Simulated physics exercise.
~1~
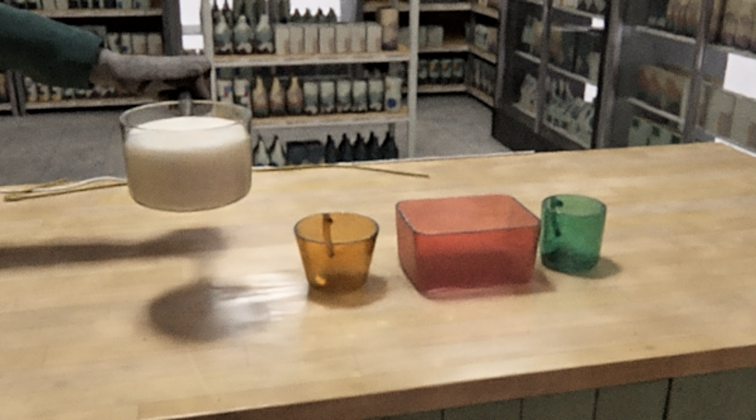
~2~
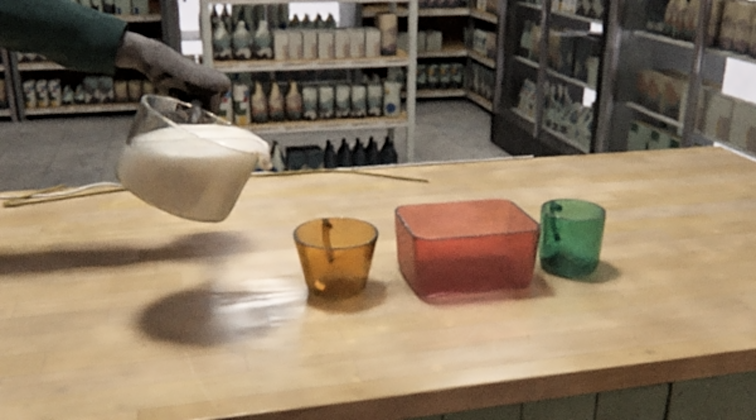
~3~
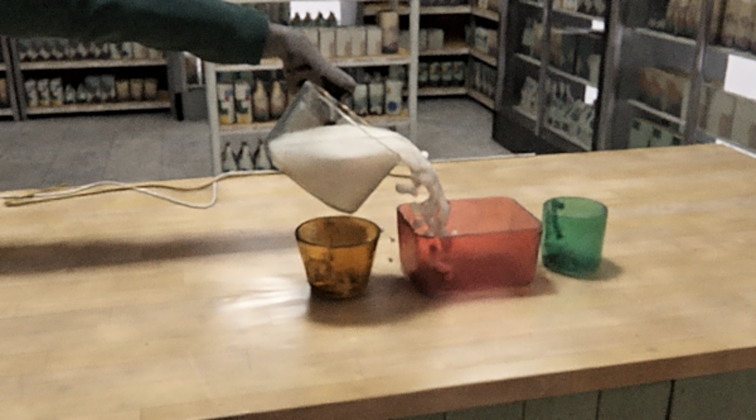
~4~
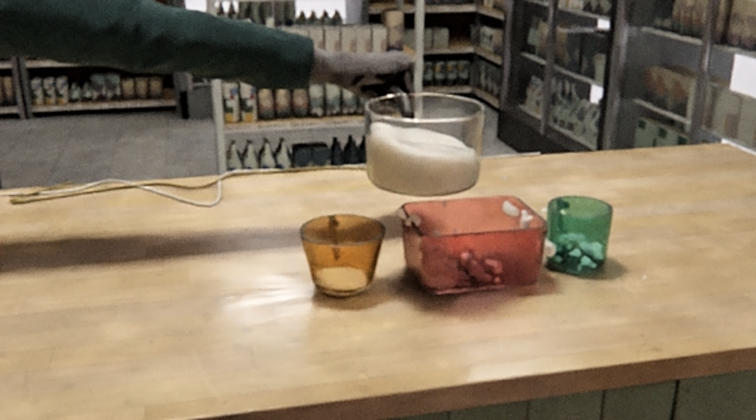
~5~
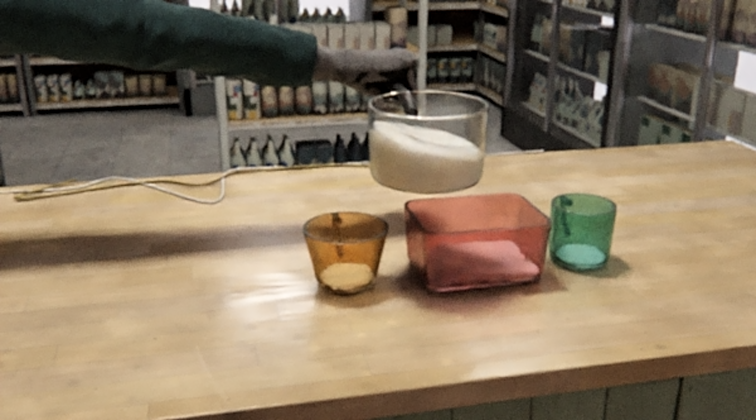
A hand sweeps a tilted pot rightwards, pouring milk into all three coloured containers.
